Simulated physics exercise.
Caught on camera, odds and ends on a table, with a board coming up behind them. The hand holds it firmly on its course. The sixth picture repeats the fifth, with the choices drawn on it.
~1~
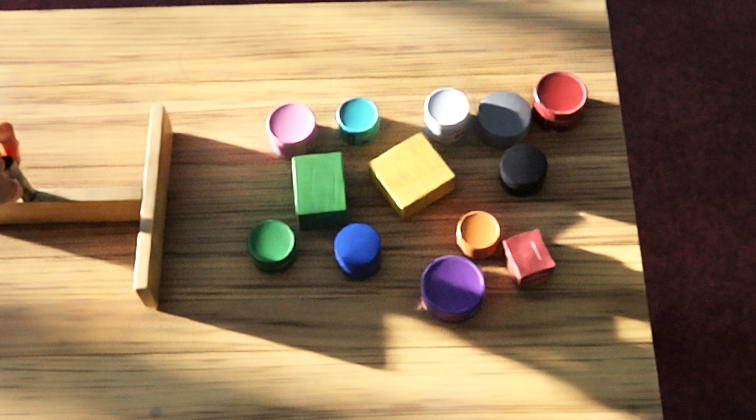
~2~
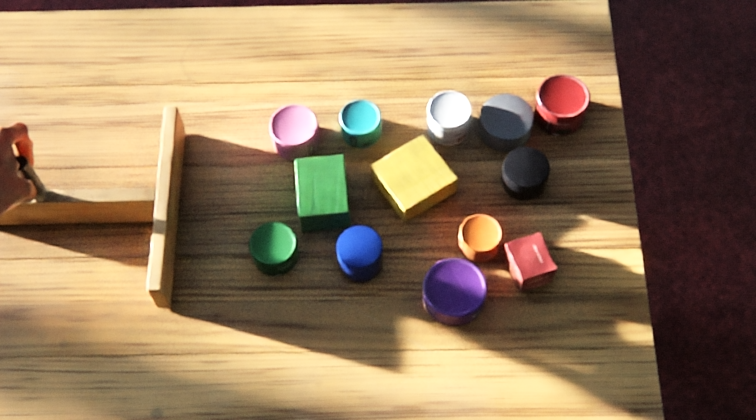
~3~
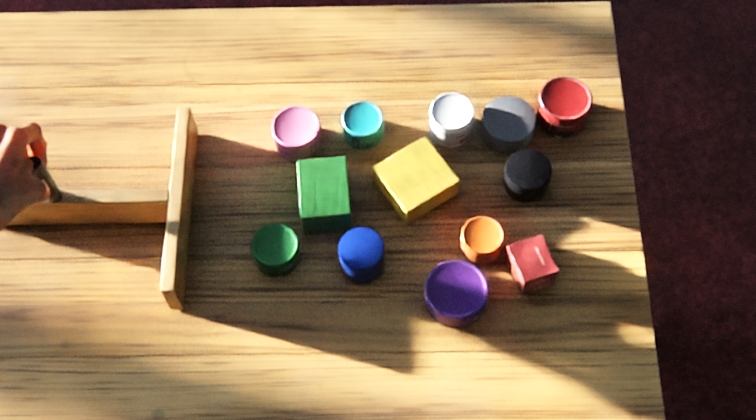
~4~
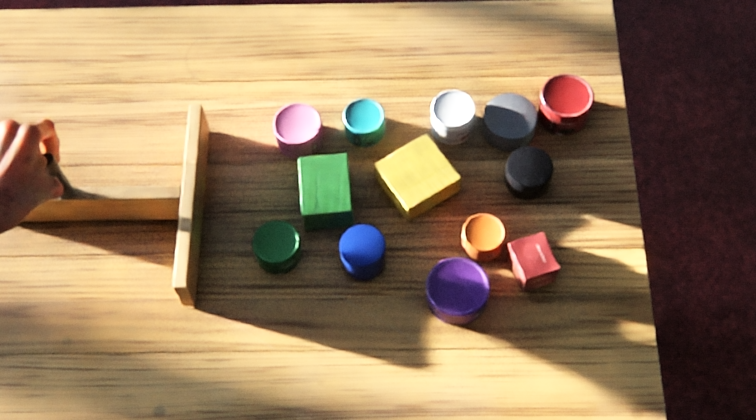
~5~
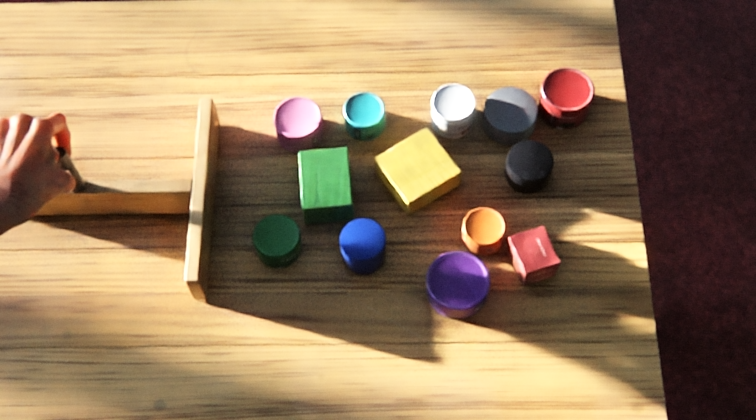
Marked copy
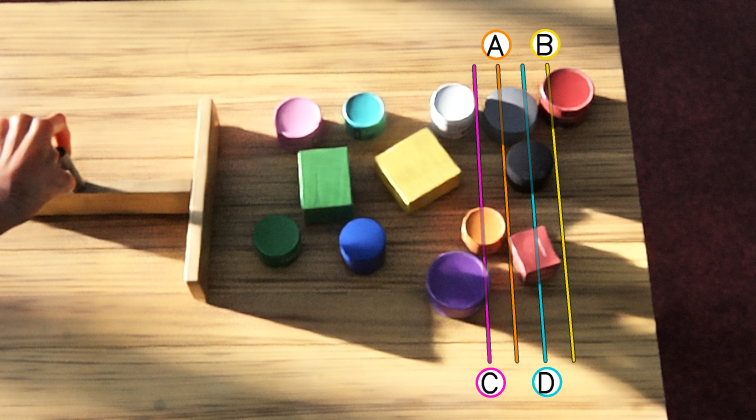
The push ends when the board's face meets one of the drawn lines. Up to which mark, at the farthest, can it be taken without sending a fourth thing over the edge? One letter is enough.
As far as mark B.
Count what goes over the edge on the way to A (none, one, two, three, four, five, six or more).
One.
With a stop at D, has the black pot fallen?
By then, yes.
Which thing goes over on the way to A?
The black pot goes over.
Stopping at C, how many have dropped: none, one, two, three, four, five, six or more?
In all, none.
On the copy, A at (507, 203); B at (560, 203); C at (481, 204); D at (533, 203).
On B. First, board (329, 183); turquoise tub (403, 111); pink tub (362, 126).
Then, board (458, 181); black pot (600, 166); red jar (579, 96).
Finally, board (559, 180); black pot over the edge; red jar over the edge; three fallen.
By contrast, A is within the limit but short; C is within the limit but short; D is within the limit but short.
